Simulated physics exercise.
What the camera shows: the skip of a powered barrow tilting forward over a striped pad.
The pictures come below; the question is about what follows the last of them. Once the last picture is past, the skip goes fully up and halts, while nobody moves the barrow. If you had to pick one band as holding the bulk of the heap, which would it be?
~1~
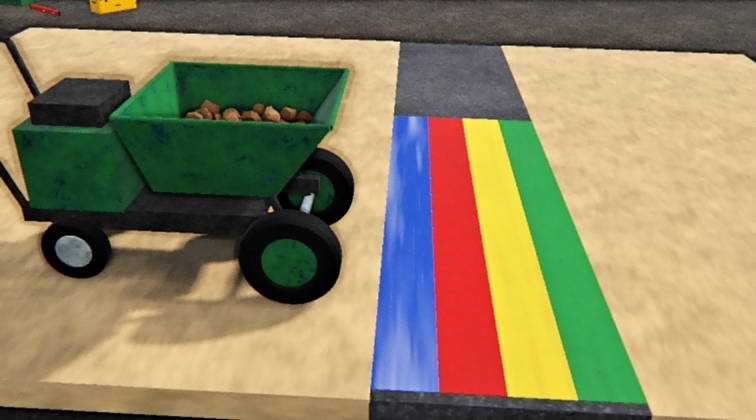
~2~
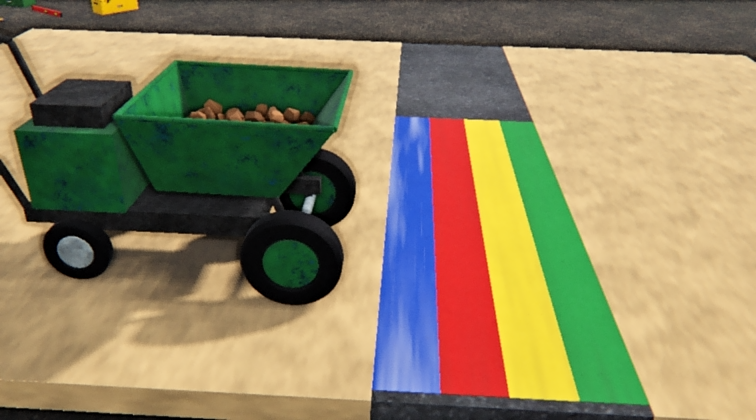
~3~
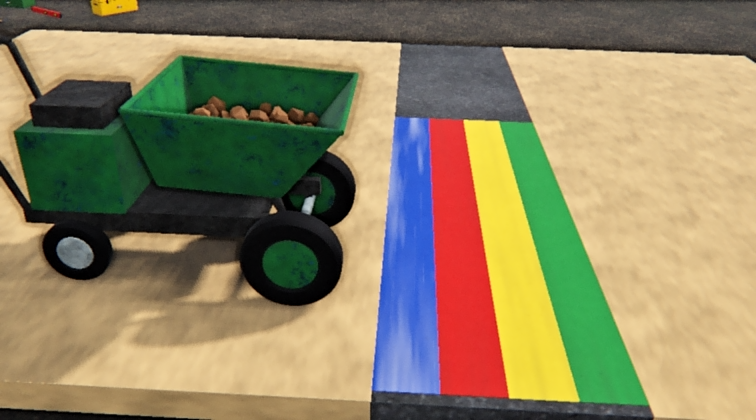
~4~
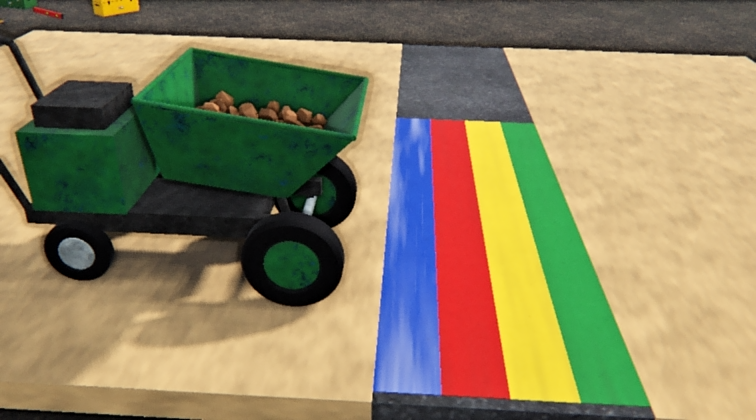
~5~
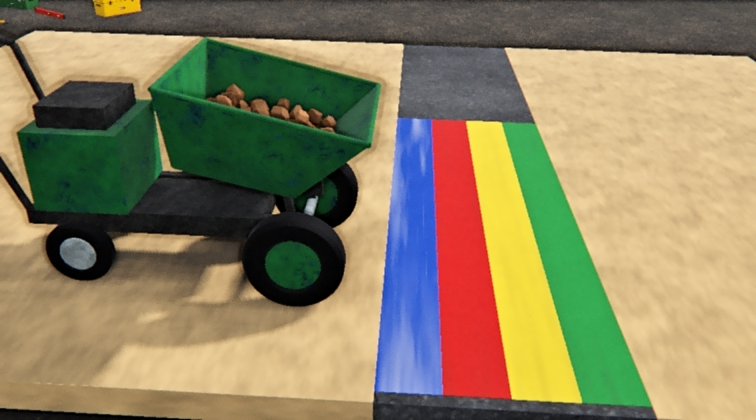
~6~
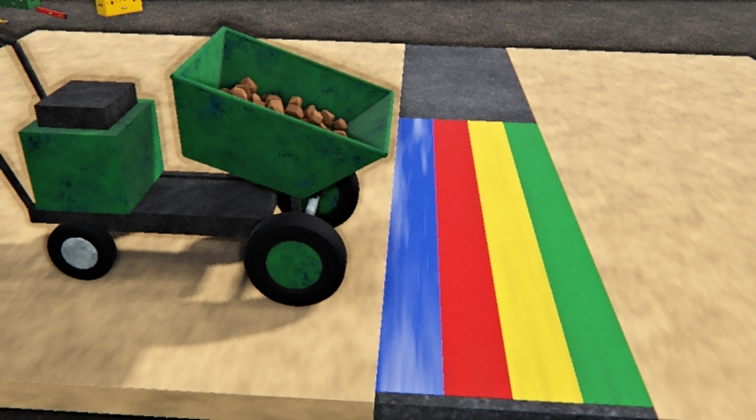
I would pick red.
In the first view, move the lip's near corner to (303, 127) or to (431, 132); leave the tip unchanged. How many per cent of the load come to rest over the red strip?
50 and 0 percent, in that order.
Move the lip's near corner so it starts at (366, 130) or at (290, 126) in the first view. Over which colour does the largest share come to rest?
One by one: Yellow and that red strip.
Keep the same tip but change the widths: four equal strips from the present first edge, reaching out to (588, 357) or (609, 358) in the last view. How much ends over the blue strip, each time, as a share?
In turn 0 and 0 in a hundred.
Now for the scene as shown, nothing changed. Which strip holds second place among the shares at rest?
Yellow.
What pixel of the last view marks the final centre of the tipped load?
About (487, 262).
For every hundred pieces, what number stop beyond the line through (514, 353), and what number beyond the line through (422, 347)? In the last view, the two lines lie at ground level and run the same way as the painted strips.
First 30 in a hundred, second 80 in a hundred.
Soon after the last picture, skip tipped steeply; all in the skip.
A little later, skip tipped right over; most in the skip; a small part over the red strip.
Later still, skip tipped right over; about a quarter in the skip; about half over the red strip; about a quarter over the yellow strip; a small part over the green strip.
At rest, skip tipped right over; about a quarter in the skip; none over the blue strip; about half over the red strip; about a quarter over the yellow strip; a small part over the green strip.
